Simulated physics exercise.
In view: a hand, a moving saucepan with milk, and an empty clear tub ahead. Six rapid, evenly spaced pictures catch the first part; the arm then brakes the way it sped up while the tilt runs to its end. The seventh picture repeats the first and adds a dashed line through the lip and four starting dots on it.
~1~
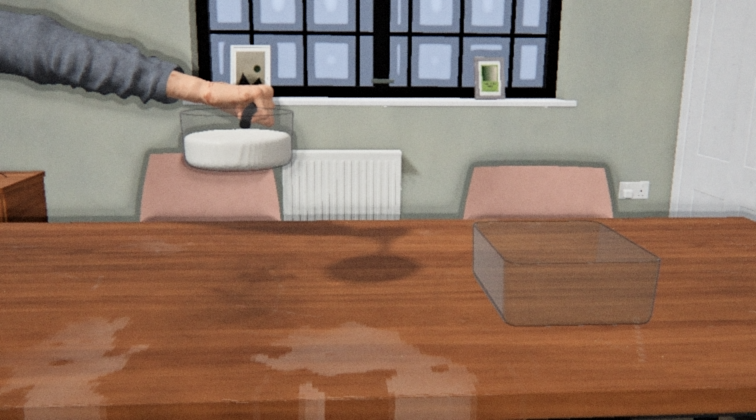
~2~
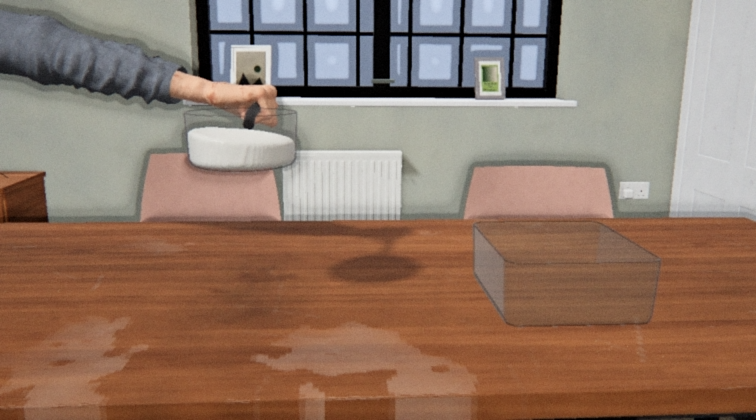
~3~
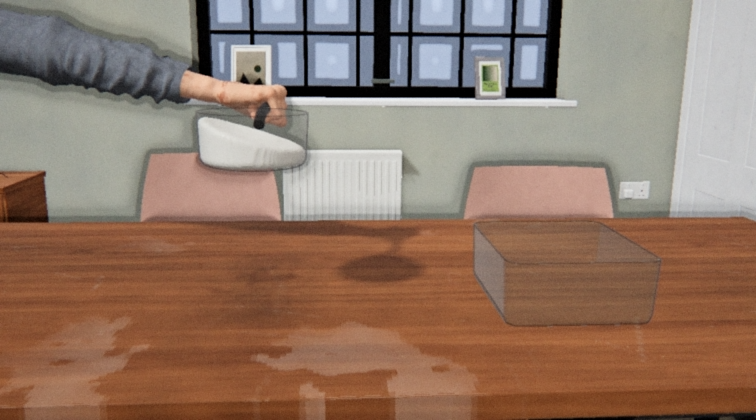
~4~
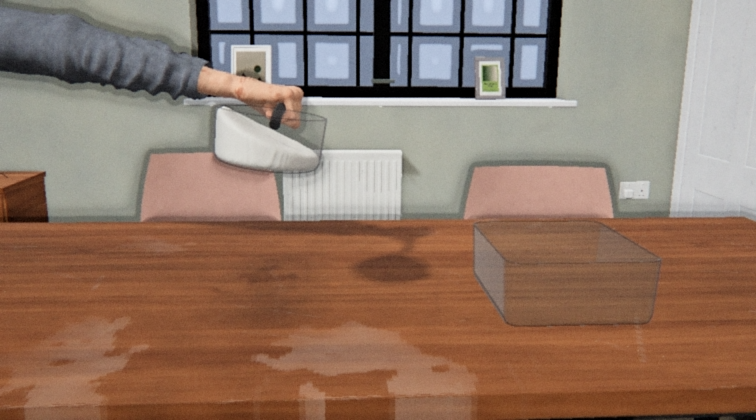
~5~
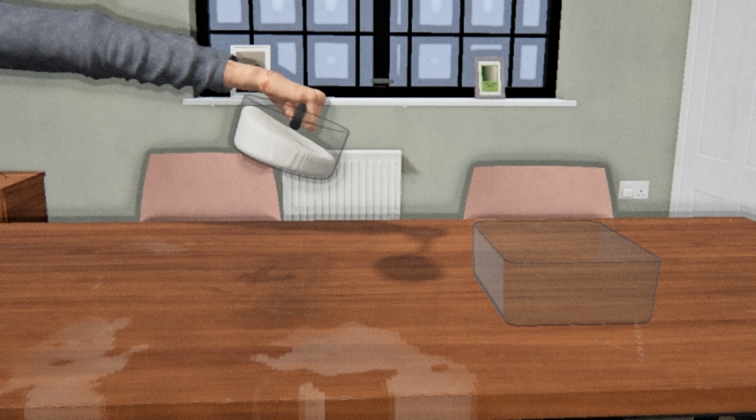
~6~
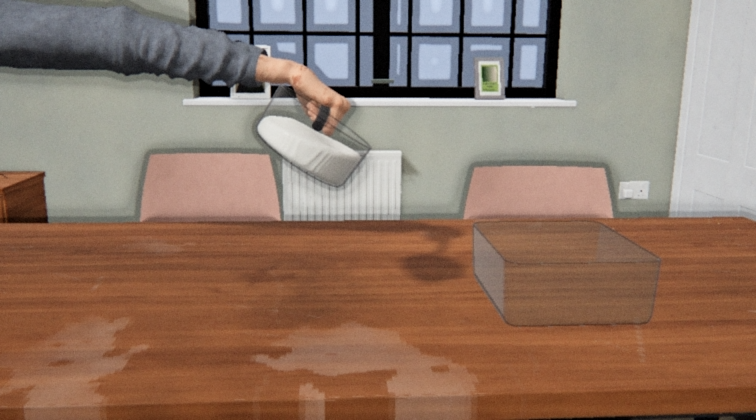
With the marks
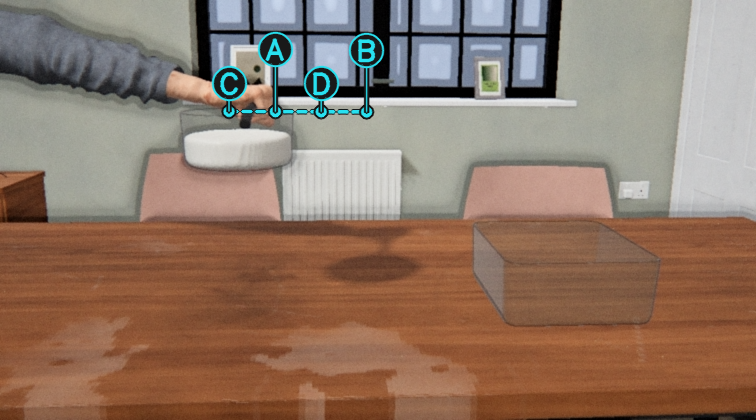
An arm moves a clear pan of milk rightward above a wooden table, gradually tilting it.
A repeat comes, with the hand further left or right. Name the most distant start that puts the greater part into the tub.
That is dot D.
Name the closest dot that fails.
The answer is A.
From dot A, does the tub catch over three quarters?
No, it does not.
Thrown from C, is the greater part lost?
Yes, it does.
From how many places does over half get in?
Two.
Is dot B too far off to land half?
No.
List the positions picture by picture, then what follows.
Upright, lip at (291, 111); tub from (502, 325) to (650, 322); nothing has left yet.
Upright, lip at (295, 111); nothing has left yet.
Upright, lip at (306, 112); nothing has left yet.
Tipped about 7°, lip at (325, 118); nothing has left yet.
Tipped about 19°, lip at (348, 130); nothing has left yet.
Tipped about 34°, lip at (370, 146); nothing has left yet.
On the marked copy, A at (275, 111); B at (366, 112); C at (229, 111); D at (321, 111).
If A is chosen, about 30 % lands in the tub, 60 % falls short and 10 % goes beside or beyond.
If B is chosen, about 78 % lands in the tub, 12 % falls short and 10 % goes beside or beyond.
If C is chosen, about 0 % lands in the tub, 98 % falls short.
If D is chosen, about 63 % lands in the tub, 15 % falls short and 23 % goes beside or beyond.
